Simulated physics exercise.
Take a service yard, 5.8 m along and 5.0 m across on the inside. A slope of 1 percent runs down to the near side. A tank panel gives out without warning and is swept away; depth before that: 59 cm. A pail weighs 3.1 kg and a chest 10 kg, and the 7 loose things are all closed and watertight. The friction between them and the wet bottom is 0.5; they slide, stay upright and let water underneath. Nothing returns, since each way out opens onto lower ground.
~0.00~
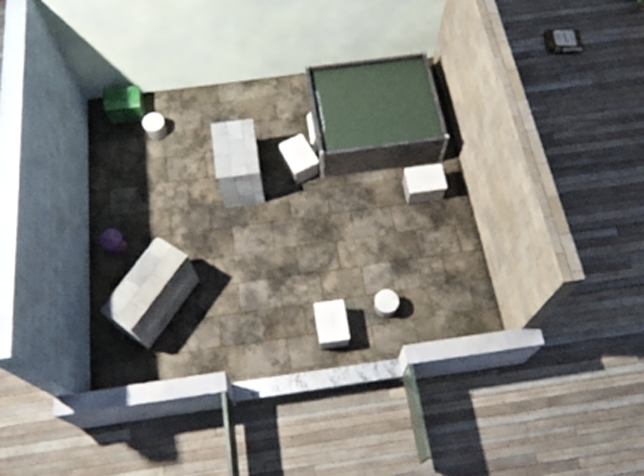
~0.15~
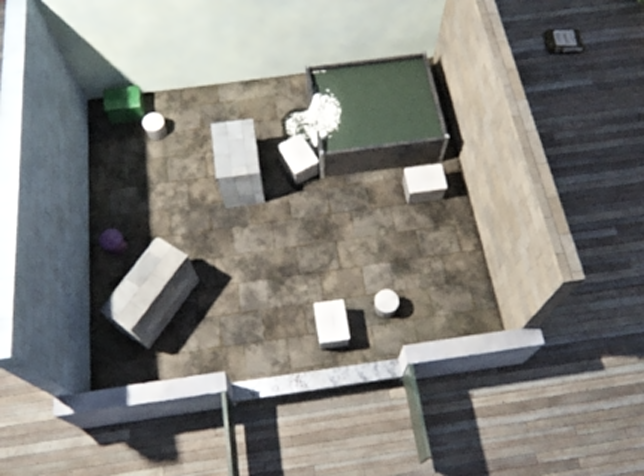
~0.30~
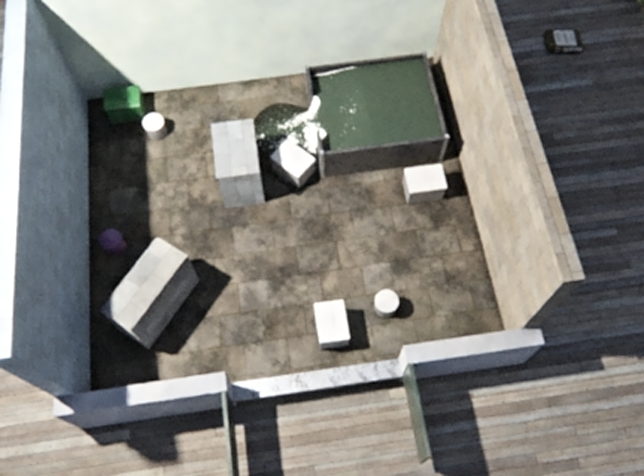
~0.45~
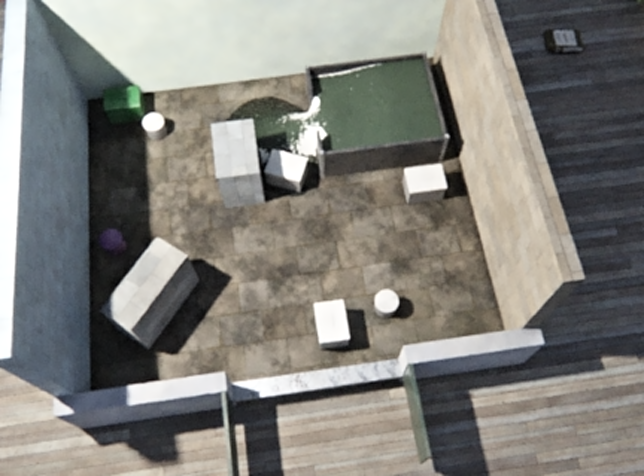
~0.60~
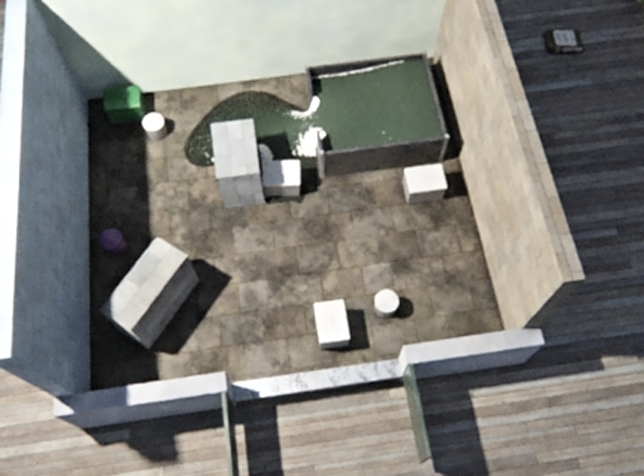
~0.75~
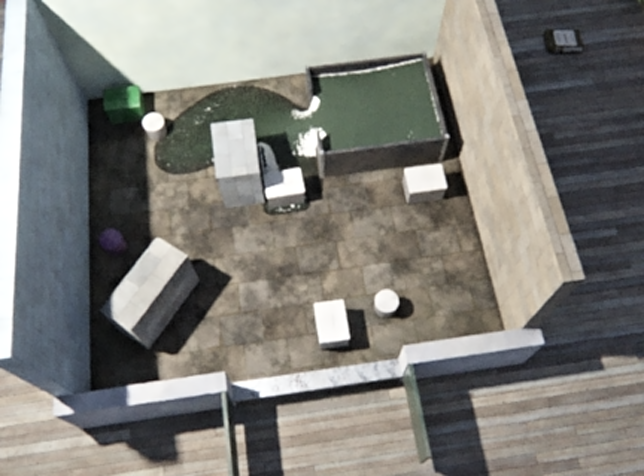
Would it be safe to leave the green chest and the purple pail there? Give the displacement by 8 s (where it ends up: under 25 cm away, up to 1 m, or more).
At the end, the green chest goes beyond a metre; the purple pail goes beyond a metre.
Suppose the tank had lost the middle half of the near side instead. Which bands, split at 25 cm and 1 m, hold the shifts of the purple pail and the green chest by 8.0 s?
Then the purple pail shifts slightly and the green chest remains roughly in place.
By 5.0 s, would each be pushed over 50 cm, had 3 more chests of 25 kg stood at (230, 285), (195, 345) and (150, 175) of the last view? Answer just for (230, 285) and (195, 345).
In the order asked: Shy of the mark; shy of the mark.
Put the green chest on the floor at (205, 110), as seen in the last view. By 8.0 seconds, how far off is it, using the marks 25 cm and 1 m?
As it turns out, it is swept away.
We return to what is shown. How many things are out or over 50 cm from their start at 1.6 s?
Tally at that time: 2.
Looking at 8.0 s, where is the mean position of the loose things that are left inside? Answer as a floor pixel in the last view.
I'd put it around (354, 295).
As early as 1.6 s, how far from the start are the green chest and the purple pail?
About 30 cm and 0 cm, respectively.
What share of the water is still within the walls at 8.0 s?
About 88 in a hundred parts of the water.
After 1.6 s the green chest is near (100, 98), 0.3 m from its start, afloat; the purple pail is near (110, 239), 0.0 m from its start, aground; 0 of 7 are out; 2 afloat.
After 3.6 s the green chest is near (120, 183), 1.6 m from its start, afloat; the purple pail is near (137, 275), 0.7 m from its start, afloat; 0 of 7 are out; 3 afloat.
After 5.6 s the green chest is near (140, 259), 2.8 m from its start, afloat; the purple pail is near (104, 367), 1.9 m from its start, afloat; 0 of 7 are out; 3 afloat.
After 8.0 s the green chest is near (249, 232), 3.1 m from its start, afloat; the purple pail is near (292, 318), 2.9 m from its start, afloat; 0 of 7 are out; 5 afloat.
